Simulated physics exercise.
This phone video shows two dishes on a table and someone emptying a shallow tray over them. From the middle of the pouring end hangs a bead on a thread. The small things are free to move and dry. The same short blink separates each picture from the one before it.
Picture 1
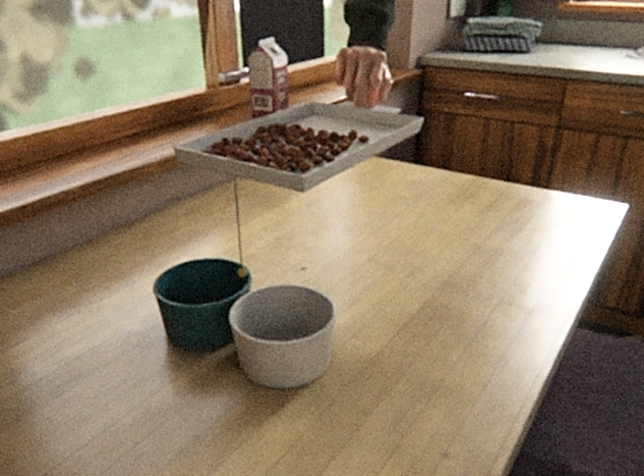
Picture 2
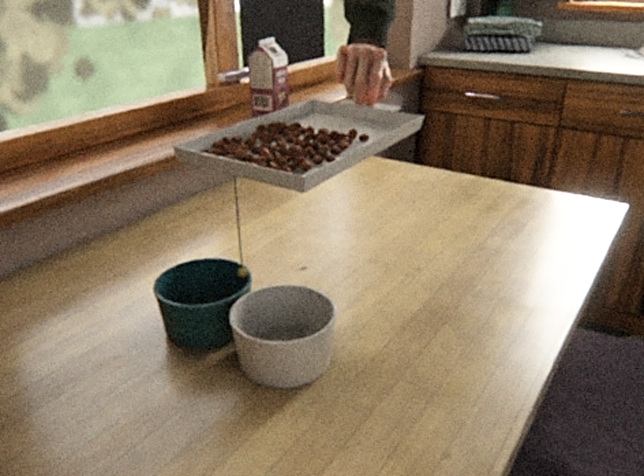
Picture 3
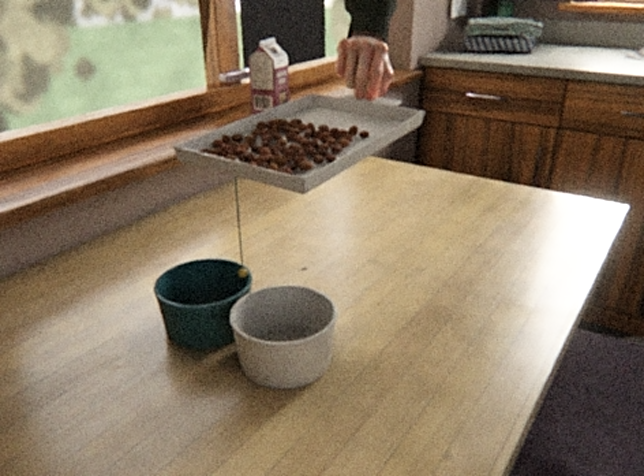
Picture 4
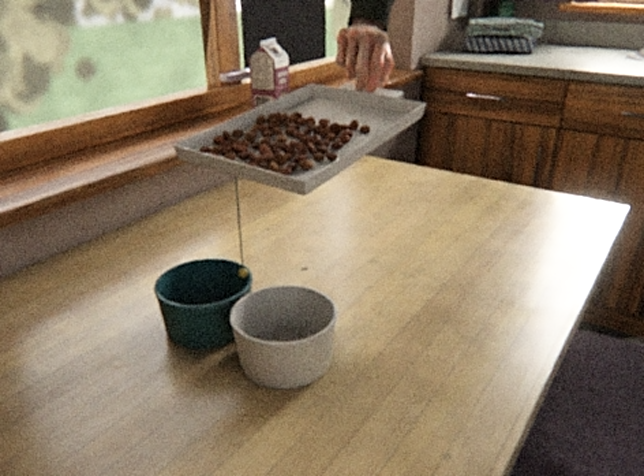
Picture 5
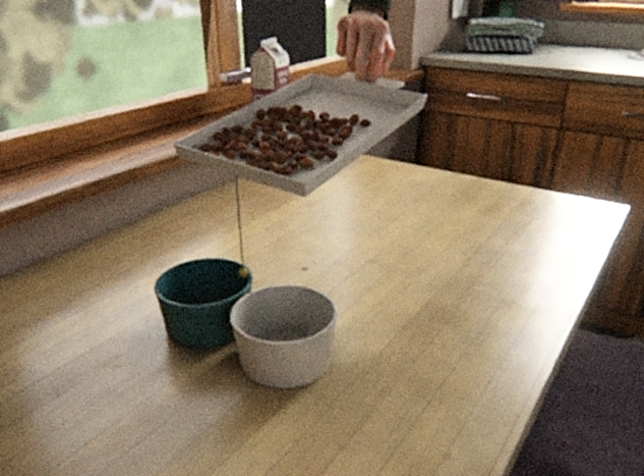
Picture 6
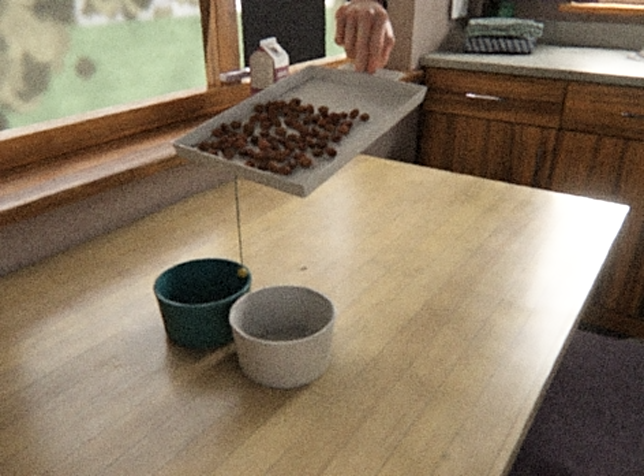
At the start, a hand holds a shallow pale tray of small brown pieces nearly level above a dark teal dish and a whitish dish on a wooden table. The hand then raises the tray's far side slightly, and the tray leans a little toward its near right corner while the dishes stay still.
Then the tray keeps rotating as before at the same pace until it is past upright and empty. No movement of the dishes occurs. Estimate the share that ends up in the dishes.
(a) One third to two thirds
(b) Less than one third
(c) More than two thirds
More than two thirds.
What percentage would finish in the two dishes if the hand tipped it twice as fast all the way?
That works out at some 80 per cent.
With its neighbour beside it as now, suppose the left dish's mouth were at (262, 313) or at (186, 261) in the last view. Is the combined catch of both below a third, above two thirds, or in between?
One: Above two thirds. Two: Below one third.
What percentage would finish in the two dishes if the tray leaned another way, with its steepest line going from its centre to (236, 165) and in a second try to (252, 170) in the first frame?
In turn, 60 percent and then 50 percent.
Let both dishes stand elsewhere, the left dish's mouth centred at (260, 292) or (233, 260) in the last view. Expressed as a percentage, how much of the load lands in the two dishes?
I'd say about 50 percent, followed by about 10 percent.
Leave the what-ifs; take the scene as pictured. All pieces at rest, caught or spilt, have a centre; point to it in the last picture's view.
I'd put the middle somewhere around (282, 359).
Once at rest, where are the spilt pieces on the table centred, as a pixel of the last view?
I'd put the middle at roughly (184, 418).
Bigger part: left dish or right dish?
Fuller: Right.
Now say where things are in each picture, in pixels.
The first picture shows corners of the pouring end at (177, 146) and (303, 175), level; middle of the load at (281, 146), bits of dog kibble; left dish at (170, 320); right dish at (251, 357); bead on its thread at (242, 273).
The second picture shows corners of the pouring end at (177, 146) and (303, 175), level; middle of the load at (281, 145).
The third picture shows corners of the pouring end at (178, 146) and (303, 177), tipped barely, lowest at the right corner; middle of the load at (282, 143).
The fourth picture shows corners of the pouring end at (178, 144) and (304, 179), tipped a little, lowest at the right corner; middle of the load at (282, 140).
The fifth picture shows corners of the pouring end at (177, 143) and (304, 181), tipped a little, lowest at the right corner; middle of the load at (282, 136).
The sixth picture shows corners of the pouring end at (176, 142) and (303, 183), tipped a little, lowest at the right corner; middle of the load at (281, 132); left dish at (170, 320); right dish at (251, 357).
Soon after the last picture, tray tipped steeply; nearly all on the tray; a stray few in the air.
A little later, tray tipped right over; about a quarter on the tray; about half in the right dish; a small part outside both; about a quarter in the air.
Later still, tray tipped past a quarter turn; most in the right dish; about a quarter outside both.
At rest, tray tipped past a quarter turn; most in the right dish; none in the left dish; about a quarter outside both.
